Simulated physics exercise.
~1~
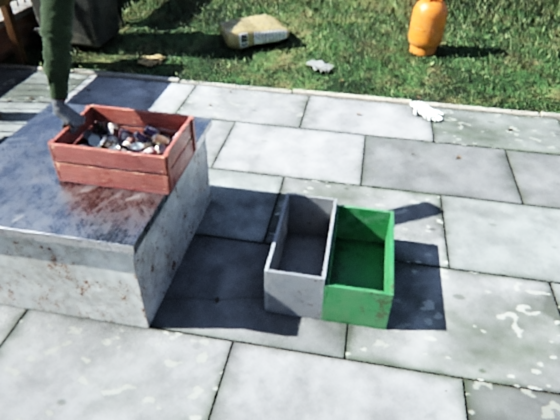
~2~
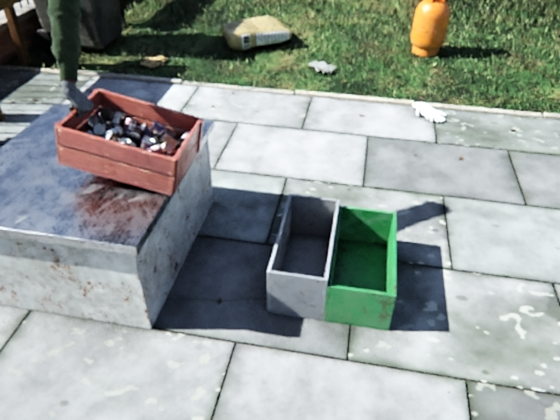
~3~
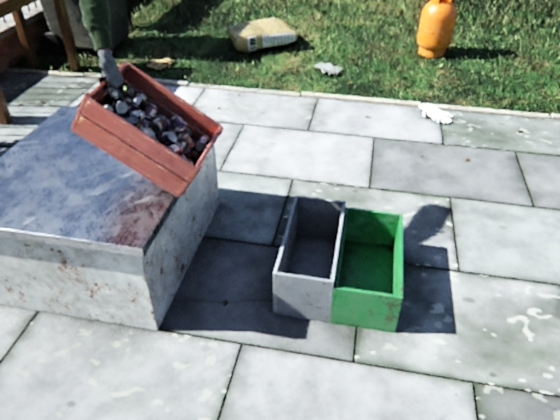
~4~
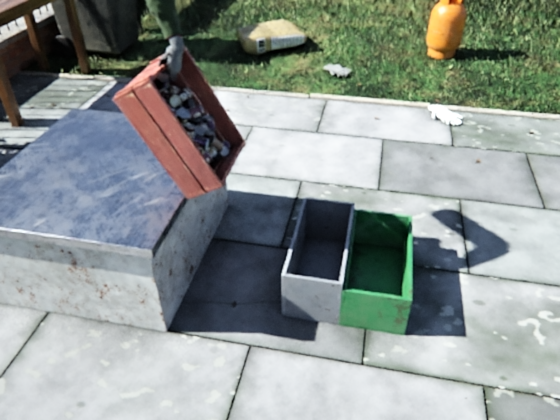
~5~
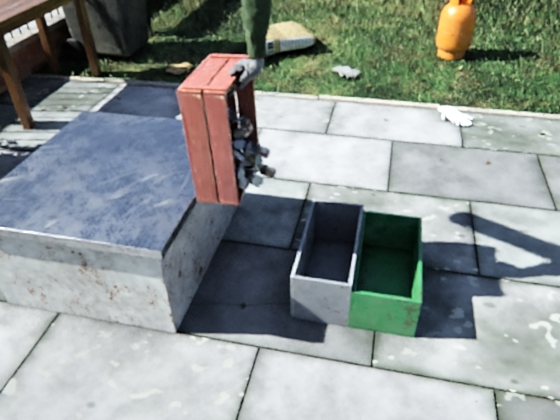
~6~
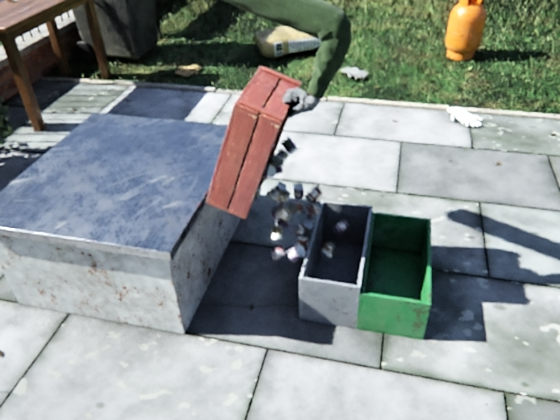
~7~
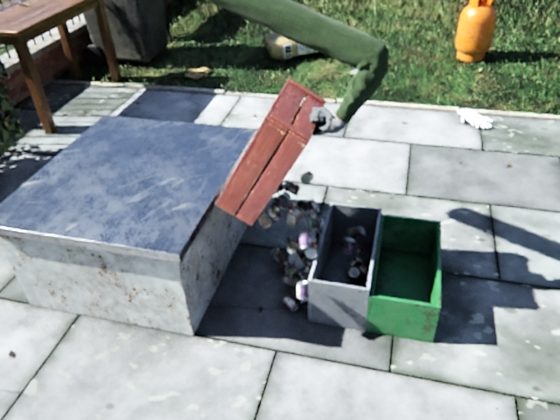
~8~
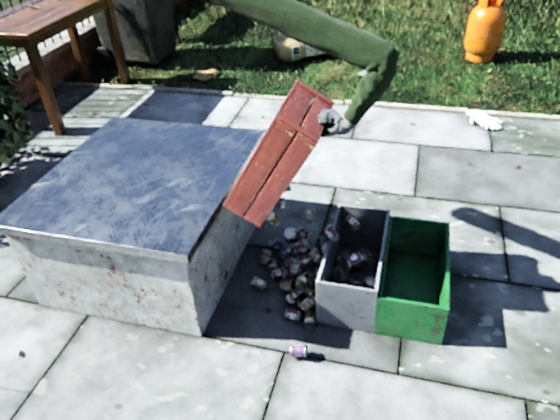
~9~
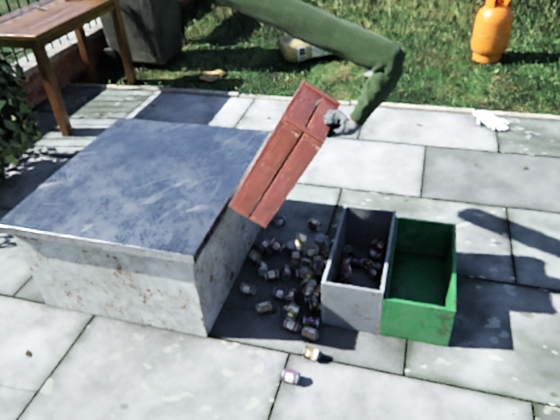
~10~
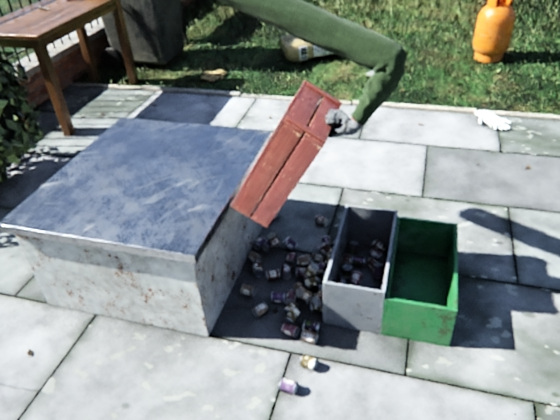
A green-sleeved arm with a grey hand reaches in from the upper left over a sunlit paved patio, seen from above, where a red box full of small tins rests on a large grey bench. To the right, an empty grey box and a green tote stand side by side, with grass and an orange gas bottle behind. The hand lifts the red box and tips it rightward until it points steeply down. The tins tumble out, some into the grey box but most onto the paving before it. They settle in a heap, a couple lying nearer the front, and the green tote stays empty.
